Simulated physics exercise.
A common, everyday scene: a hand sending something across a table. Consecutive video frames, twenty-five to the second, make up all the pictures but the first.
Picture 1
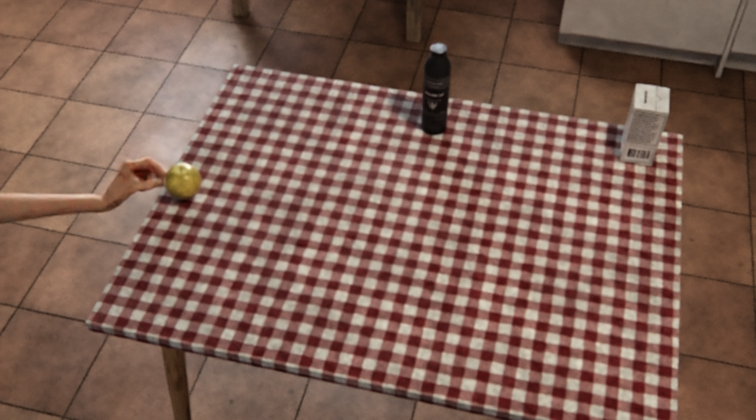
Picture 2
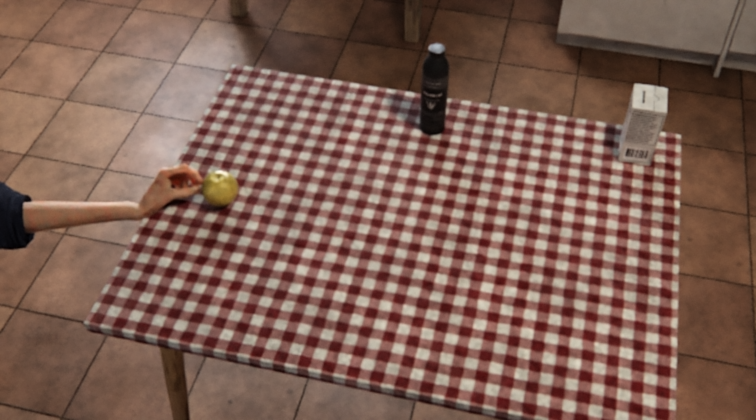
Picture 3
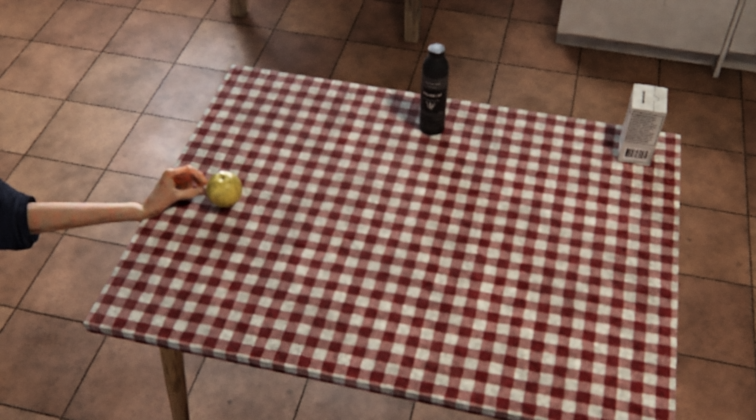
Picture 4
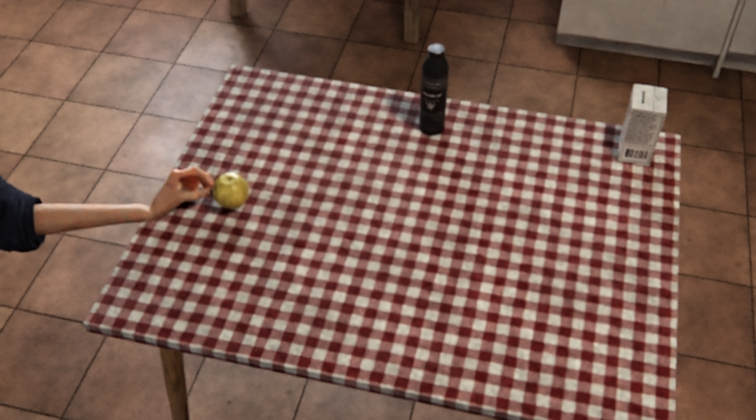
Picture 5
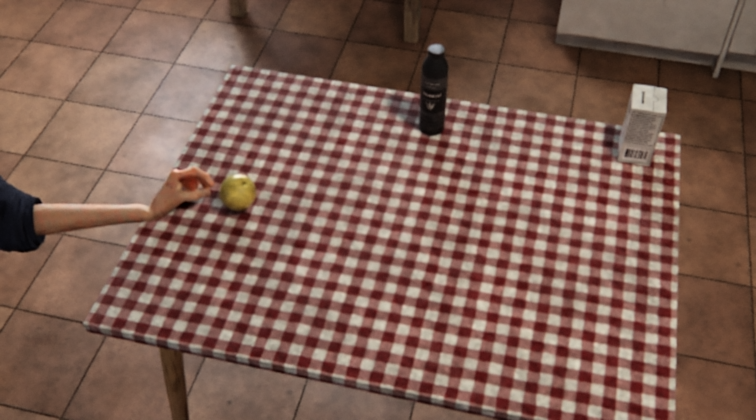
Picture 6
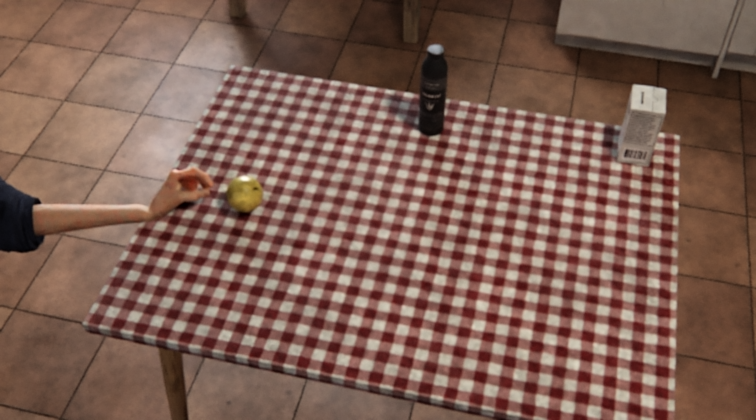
To begin with, a hand reaching in from the left holds a yellow apple at the edge of a red-and-white checked table, with a dark bottle and a white carton near the far side. The hand moves the apple rightward, then the apple leaves the fingers and rolls slightly farther right.
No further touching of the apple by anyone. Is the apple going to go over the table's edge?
I reckon it holds on up there in the end.
Then, 0.20 s after the last picture, yellow apple rolled about its own width near (278, 200).
Then, 0.50 s after the last picture, yellow apple rolled well along near (319, 208).
Then, 0.90 s after the last picture, yellow apple rolled well along near (356, 214).
At rest, moved from the start, yellow apple. Seen from the same camera at the end, yellow apple near (374, 217).
